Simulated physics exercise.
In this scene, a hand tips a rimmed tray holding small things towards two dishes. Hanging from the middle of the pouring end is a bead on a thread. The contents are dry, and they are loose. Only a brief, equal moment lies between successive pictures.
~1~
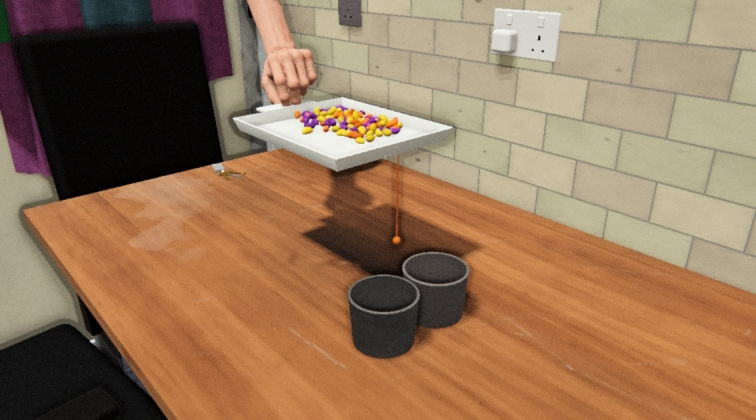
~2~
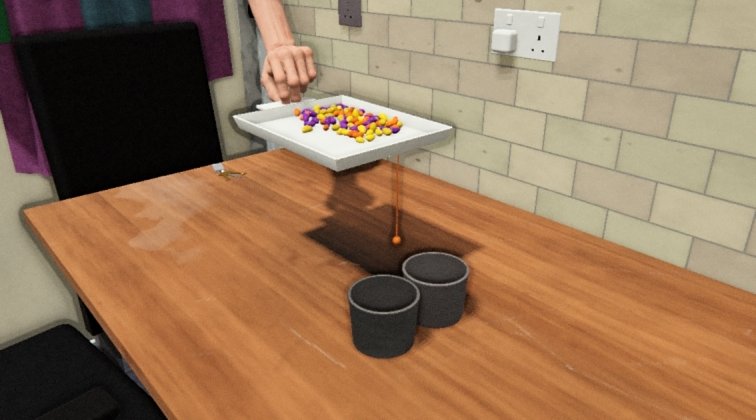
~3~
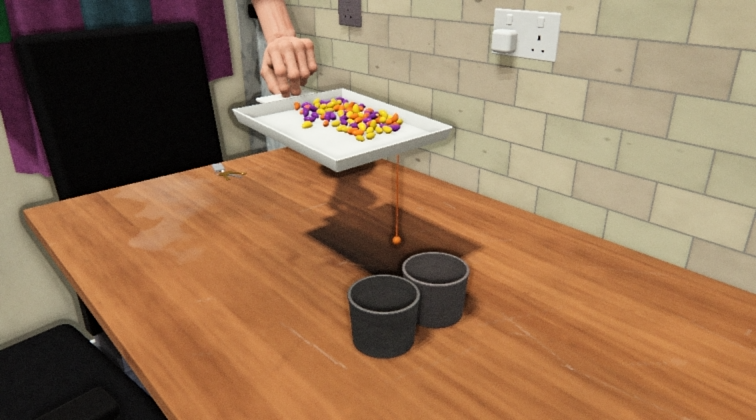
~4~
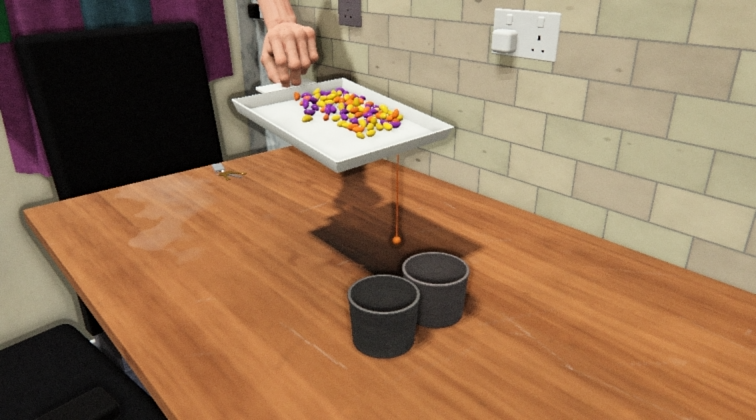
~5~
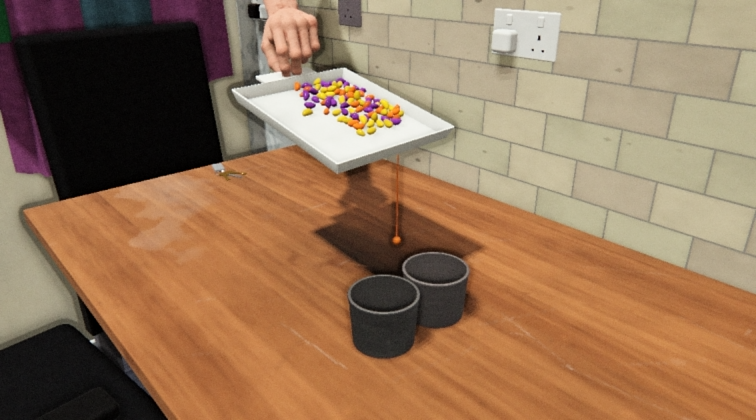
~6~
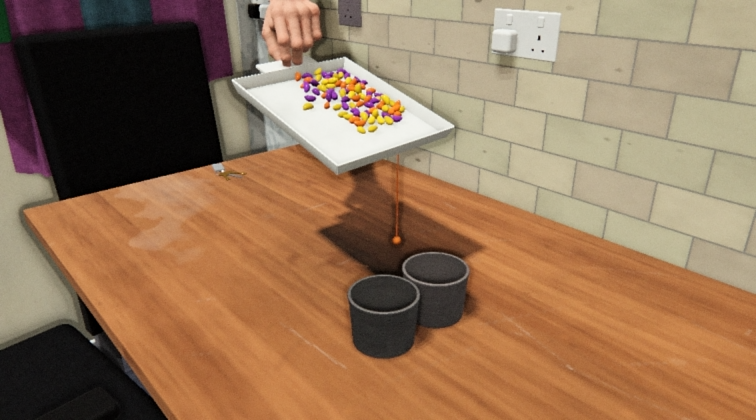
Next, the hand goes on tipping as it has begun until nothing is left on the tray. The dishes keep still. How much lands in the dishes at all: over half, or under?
The dishes will catch most of the load.
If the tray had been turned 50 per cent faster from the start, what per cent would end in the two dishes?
About 60 %.
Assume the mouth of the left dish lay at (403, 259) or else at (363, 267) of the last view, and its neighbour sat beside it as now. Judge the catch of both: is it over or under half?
Shy of half, then shy of half.
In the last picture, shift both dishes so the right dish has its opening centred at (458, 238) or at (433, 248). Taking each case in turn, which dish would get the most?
In turn: The left-side dish; the left-side dish.
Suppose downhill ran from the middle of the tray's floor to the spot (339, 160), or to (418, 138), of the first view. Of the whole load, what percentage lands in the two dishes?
Somewhere close to 0 % the first time, 0 % the second.
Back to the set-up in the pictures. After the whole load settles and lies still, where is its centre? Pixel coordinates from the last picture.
The centre ends up roughly at (422, 310).
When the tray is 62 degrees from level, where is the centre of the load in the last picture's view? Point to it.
(396, 140).
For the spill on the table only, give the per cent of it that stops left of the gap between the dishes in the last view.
My estimate is some 70 per cent.
Soon, tray tipped steeply; most on the tray; a stray few in the left dish; a small part in the air.
A while on, tray tipped past a quarter turn; a small part on the tray; a small part in the left dish; about a quarter in the right dish; a small part outside both; about a third in the air.
Towards the end, tray tipped past a quarter turn; about a quarter in the left dish; about a third in the right dish; about a third outside both.
Finally, tray tipped past a quarter turn; about a quarter in the left dish; about a third in the right dish; about a third outside both.
